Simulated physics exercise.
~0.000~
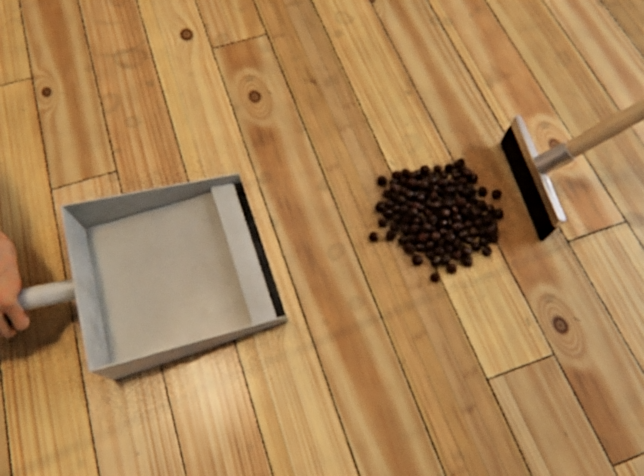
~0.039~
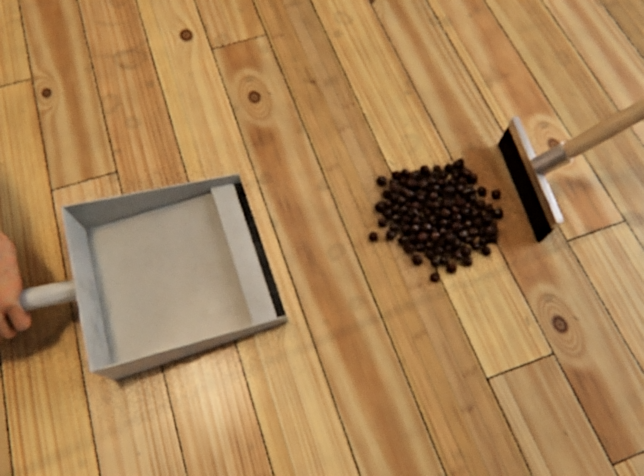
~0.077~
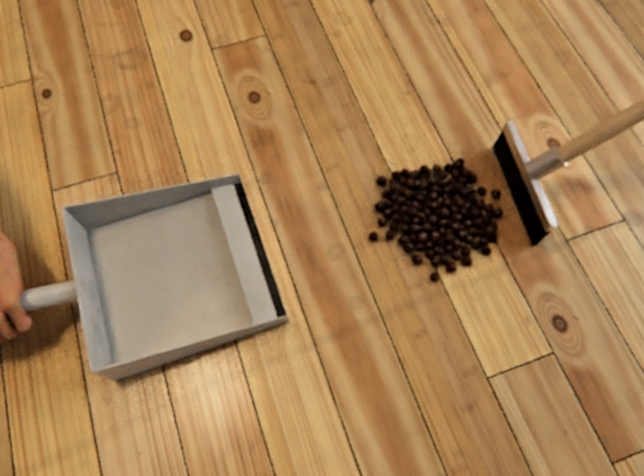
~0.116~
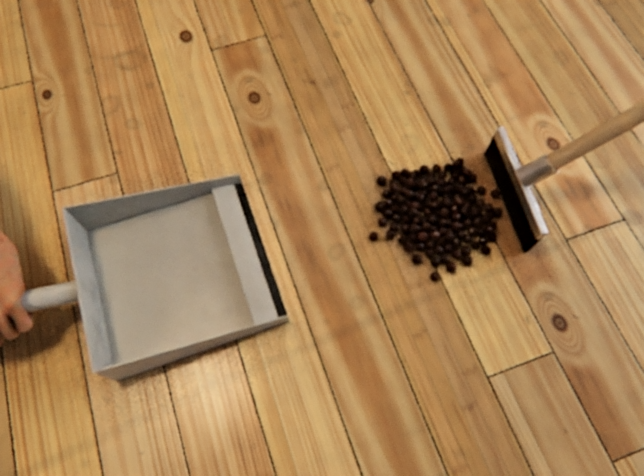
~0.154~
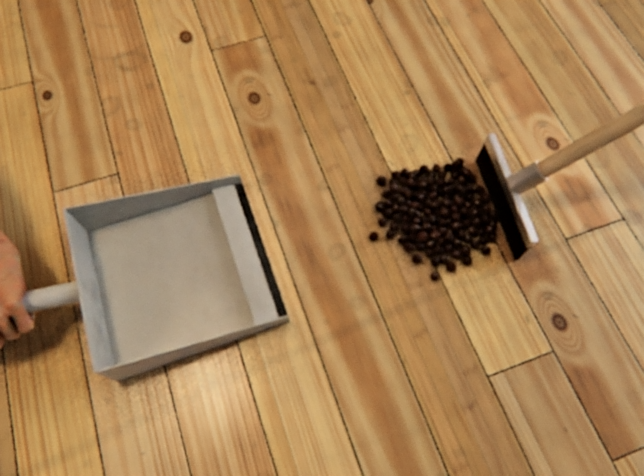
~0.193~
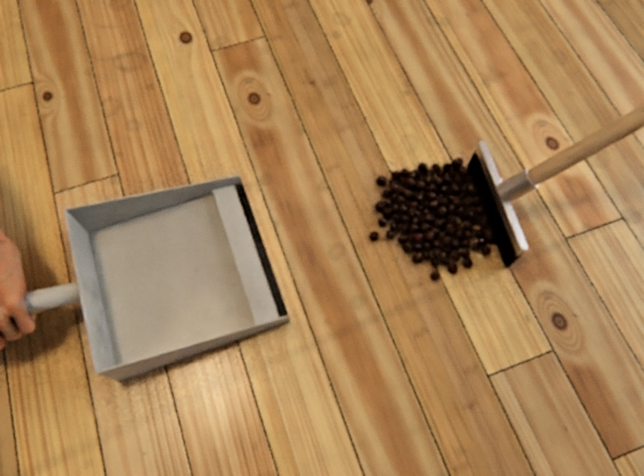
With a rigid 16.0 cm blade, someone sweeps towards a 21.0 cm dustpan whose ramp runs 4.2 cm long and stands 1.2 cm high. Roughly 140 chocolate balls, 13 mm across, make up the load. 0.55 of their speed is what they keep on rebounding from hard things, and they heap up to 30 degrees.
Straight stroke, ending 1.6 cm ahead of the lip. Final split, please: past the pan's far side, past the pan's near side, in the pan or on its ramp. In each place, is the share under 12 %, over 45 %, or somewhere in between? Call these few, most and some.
I would put it this way: Far side few, near side some, pan few.
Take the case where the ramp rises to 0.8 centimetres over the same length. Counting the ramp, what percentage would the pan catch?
It would be near 5 per cent.
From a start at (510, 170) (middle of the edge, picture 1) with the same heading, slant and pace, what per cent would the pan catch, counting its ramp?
Estimate: Near 10 %.
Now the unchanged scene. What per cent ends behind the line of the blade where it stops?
Something like 55 per cent, roughly.
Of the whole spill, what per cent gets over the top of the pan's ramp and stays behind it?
Estimate: About 0 %.
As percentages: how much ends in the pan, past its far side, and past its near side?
Far side - 0; near side - 25; pan - 5.
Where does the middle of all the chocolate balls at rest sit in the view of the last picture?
Roughly (312, 247).
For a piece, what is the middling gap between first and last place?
I'd say close to 16 cm.
After 0.50 s, middle of the blade 17 cm from the lip; 0 % over the lip, far side 0 %, near side 15 %.
Then, at 0.71 s, middle of the blade 8 cm from the lip; 0 % over the lip, far side 0 %, near side 20 %.
Then, at 1.03 s, middle of the blade 3 cm from the lip; 5 % over the lip, far side 0 %, near side 25 %.
By 1.6 s all is still; far side 0 %, near side 25 %, pan 5 %, in front of the lip or behind the blade 70 %.
